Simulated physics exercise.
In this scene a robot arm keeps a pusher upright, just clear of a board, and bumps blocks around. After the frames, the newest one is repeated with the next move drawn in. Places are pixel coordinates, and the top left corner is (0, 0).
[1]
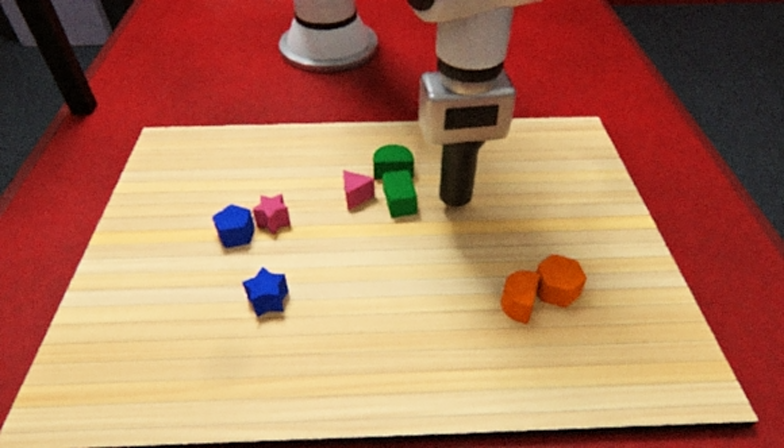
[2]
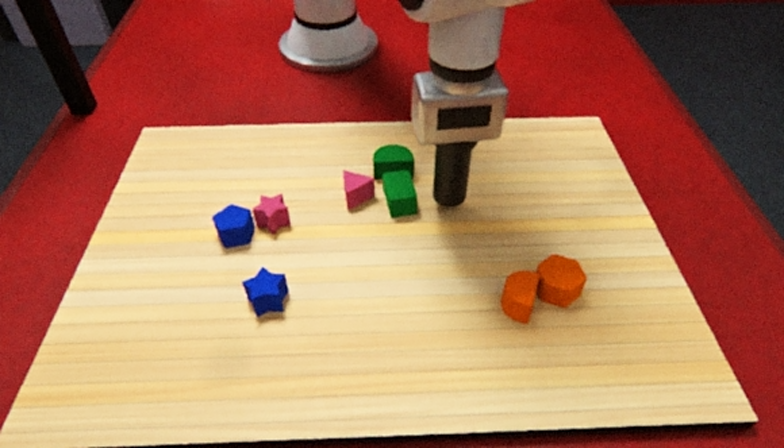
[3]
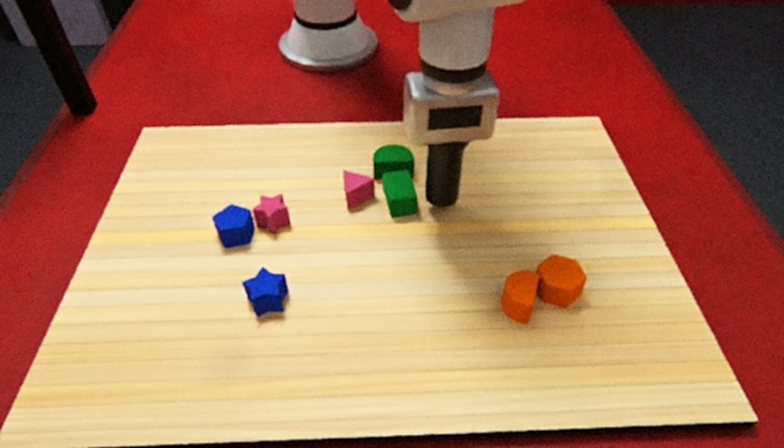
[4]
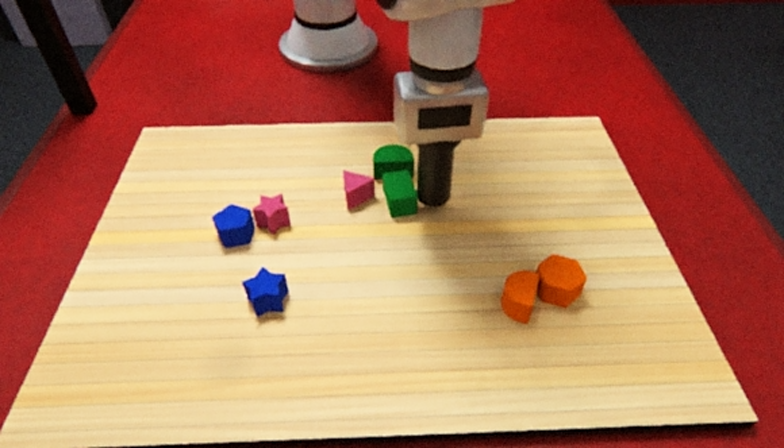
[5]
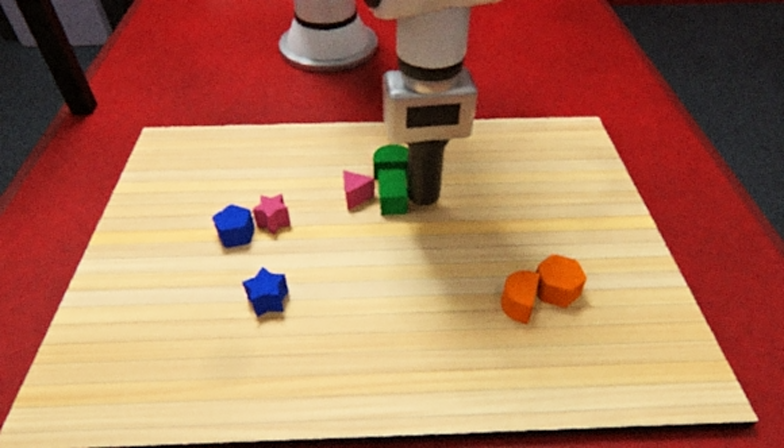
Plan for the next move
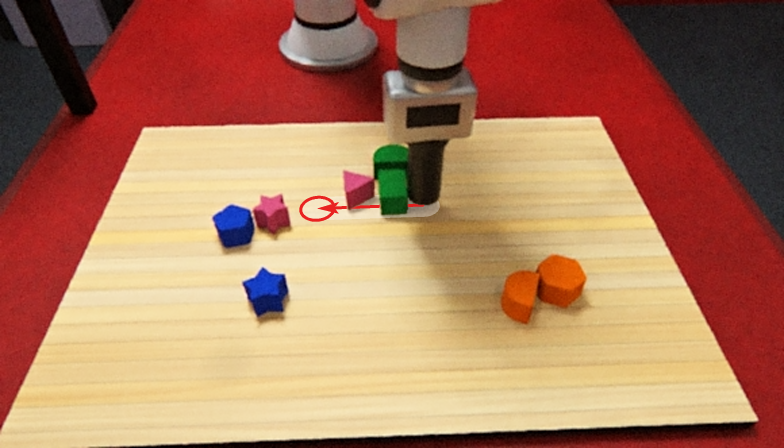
Robot arm sliding its dark pusher left across a wooden board and nudging a green block slightly beside a pink triangle.
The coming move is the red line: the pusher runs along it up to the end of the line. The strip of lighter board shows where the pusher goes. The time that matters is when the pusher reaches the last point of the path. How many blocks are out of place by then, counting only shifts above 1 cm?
A pair of blocks is moved.
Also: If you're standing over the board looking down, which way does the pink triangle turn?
Turns clockwise.
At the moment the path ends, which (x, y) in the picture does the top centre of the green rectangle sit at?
The answer is (309, 172).
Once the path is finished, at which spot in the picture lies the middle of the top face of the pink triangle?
Somewhere near (295, 159).
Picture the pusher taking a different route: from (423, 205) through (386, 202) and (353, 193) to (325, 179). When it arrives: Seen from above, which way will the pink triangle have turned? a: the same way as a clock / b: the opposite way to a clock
Answer: B.
The drawn path runs from (423, 205) directly to (317, 209).
The first path, step by step. One third of the way, pusher (387, 195); pink triangle (335, 175), turned 15° anticlockwise; green rectangle (361, 178), turned 40° clockwise.
Two thirds of the way, pusher (352, 197); pink triangle (308, 167); green rectangle (330, 176), turned 60° clockwise.
At the end, pusher (316, 198); pink star block not moved; pink triangle (295, 159), turned 25° clockwise; green rectangle (309, 172), turned 80° clockwise.
